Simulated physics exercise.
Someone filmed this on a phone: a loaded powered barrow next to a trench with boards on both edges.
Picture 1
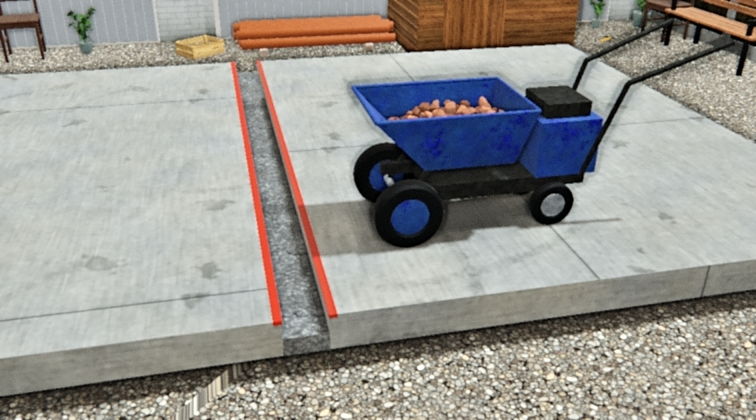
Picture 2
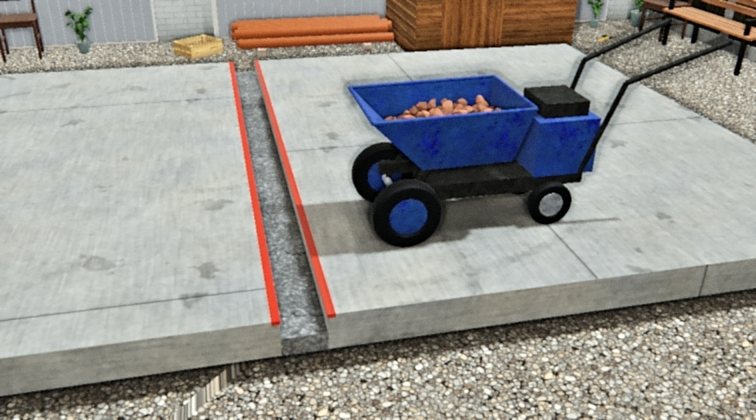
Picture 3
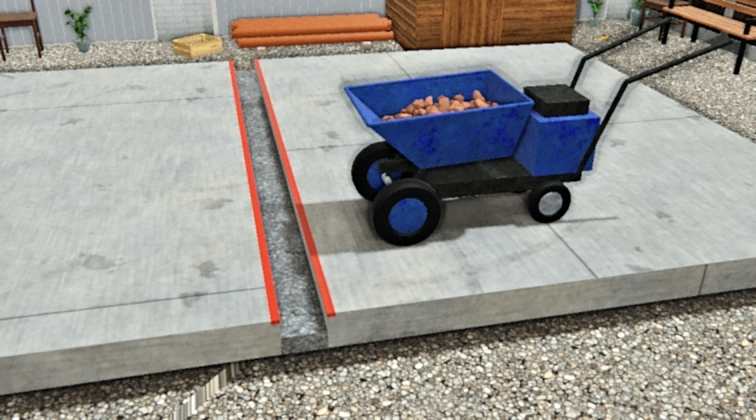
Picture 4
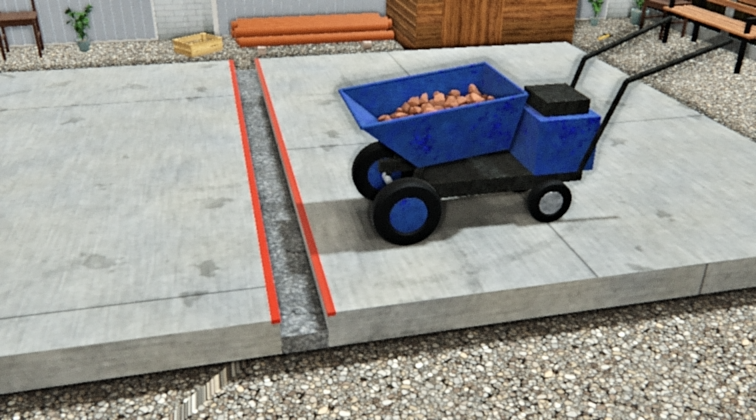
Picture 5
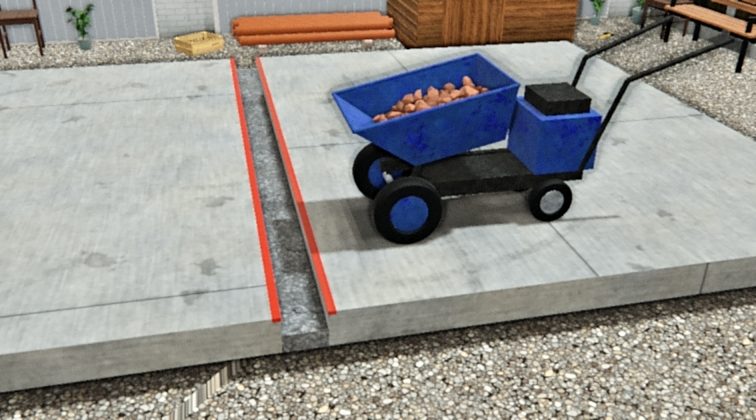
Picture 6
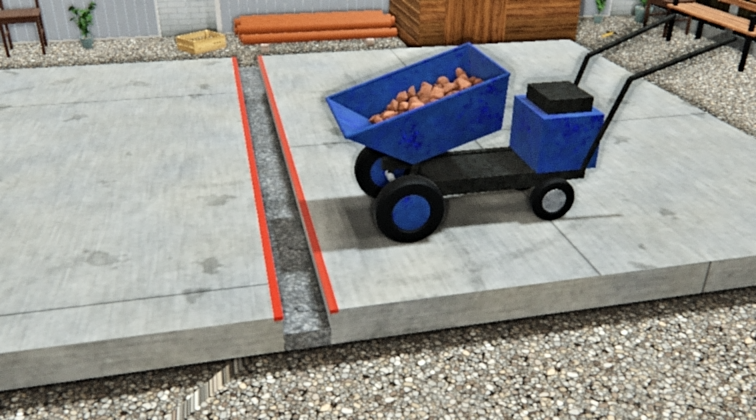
We see a blue wheeled skip loaded with reddish rubble standing on a concrete slab beside a narrow trench edged in red. The skip starts out level, then gradually tilts toward the left while its wheels stay in place.
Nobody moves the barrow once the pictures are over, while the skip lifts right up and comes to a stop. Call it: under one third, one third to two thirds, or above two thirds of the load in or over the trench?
One third to two thirds, I'd call it.
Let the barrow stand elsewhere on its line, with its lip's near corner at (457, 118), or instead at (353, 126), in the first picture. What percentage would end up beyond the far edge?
In order: About 0 % and 80 %.
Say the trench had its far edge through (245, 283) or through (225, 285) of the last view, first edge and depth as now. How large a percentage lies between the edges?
90 %, then 100 %.
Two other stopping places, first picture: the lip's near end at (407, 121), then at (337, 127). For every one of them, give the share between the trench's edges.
The first gives close to 70 per cent and the second 0 per cent.
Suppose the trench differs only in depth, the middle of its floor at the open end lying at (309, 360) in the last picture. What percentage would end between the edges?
70 per cent, roughly.
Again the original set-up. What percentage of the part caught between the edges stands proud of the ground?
Roughly 30 %.
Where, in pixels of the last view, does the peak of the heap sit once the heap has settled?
At about (266, 221).
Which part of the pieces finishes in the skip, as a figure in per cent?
Roughly 0 per cent.
Soon, skip tipped steeply; all in the skip.
A while on, skip tipped right over; most in the skip; a small part in or heaped over the trench; a stray few beyond it; a stray few falling.
Towards the end, skip tipped right over; a small part in the skip; about half in or heaped over the trench; about a third beyond it.
Finally, skip tipped right over; a stray few in the skip; a stray few short of the trench; about half in or heaped over the trench; about a third beyond it.
